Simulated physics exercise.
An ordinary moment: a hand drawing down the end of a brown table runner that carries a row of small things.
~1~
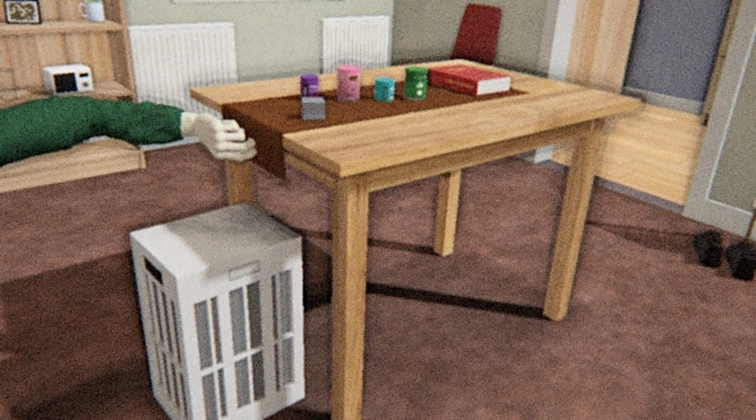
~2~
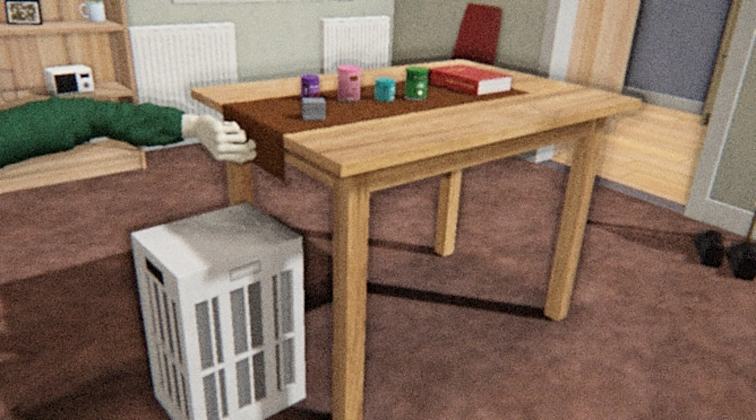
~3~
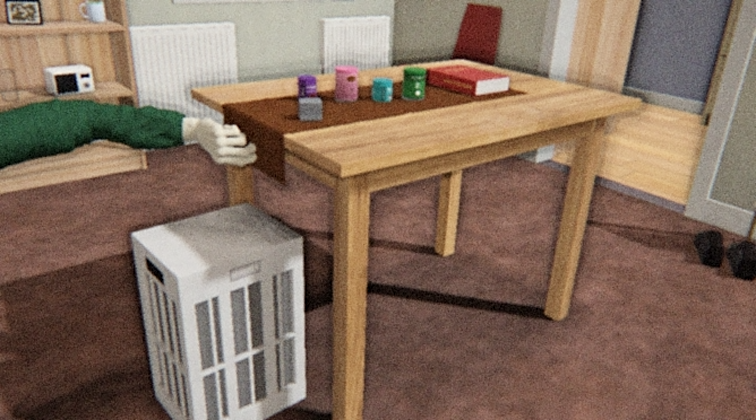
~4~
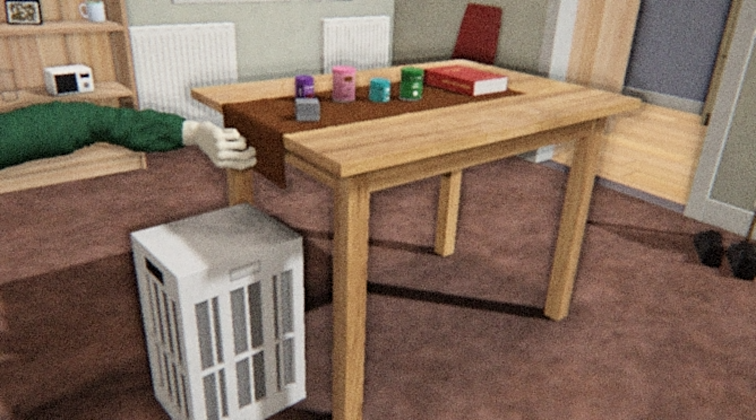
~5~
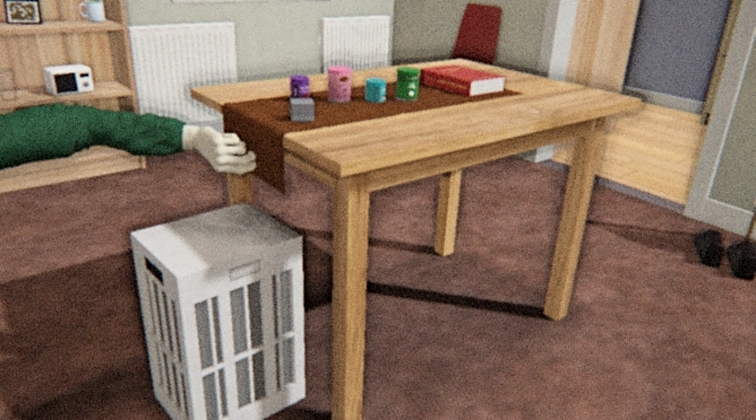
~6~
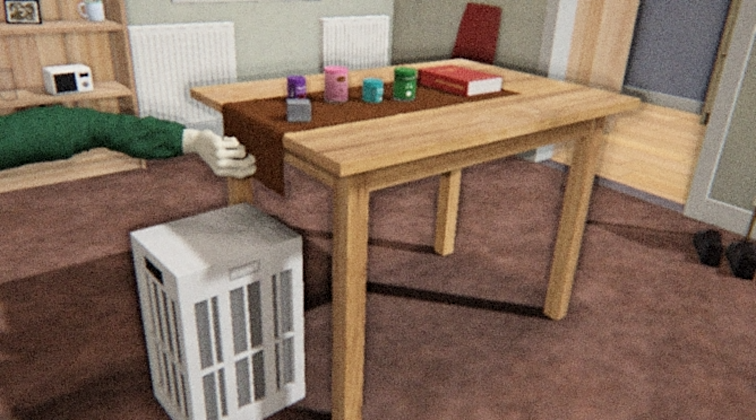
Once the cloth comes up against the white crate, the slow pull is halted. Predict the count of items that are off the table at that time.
Going over the edge will be one of them.
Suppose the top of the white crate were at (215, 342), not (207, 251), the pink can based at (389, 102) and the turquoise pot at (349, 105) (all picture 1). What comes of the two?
The pink can does not stay aboard, and the turquoise pot does not stay aboard.
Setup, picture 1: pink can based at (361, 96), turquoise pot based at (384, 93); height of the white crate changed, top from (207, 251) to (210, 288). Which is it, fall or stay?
As for the pink can, it holds its spot; as for the turquoise pot, it holds its spot.
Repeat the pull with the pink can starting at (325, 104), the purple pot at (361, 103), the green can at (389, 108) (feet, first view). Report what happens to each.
Outcome: Pink can stays, purple pot stays, green can stays.
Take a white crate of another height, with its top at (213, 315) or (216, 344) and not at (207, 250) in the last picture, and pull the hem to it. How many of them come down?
First height: 3; second height: 4.
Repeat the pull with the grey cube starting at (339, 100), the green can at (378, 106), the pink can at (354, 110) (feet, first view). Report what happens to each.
First the grey cube, which is kept, then the green can, which is kept, and finally the pink can, which is kept.
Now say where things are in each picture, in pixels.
In the first frame, hem (286, 181); grey cube (313, 100); purple pot (309, 77); pink can (349, 67); turquoise pot (385, 79); green can (416, 68); top of the crate (207, 251).
In the second frame, hem (285, 182); grey cube (314, 100).
In the third frame, hem (286, 186); purple pot (307, 77).
In the fourth frame, hem (286, 189); pink can (344, 68); top of the crate (208, 251).
In the fifth frame, hem (285, 195); turquoise pot (376, 80).
In the sixth frame, hem (284, 198); grey cube (298, 101); purple pot (296, 78); pink can (336, 68); turquoise pot (373, 80); green can (406, 69).
Early on, hem on the crate; grey cube gone.
Finally, hem on the crate; grey cube gone. It carries off one.
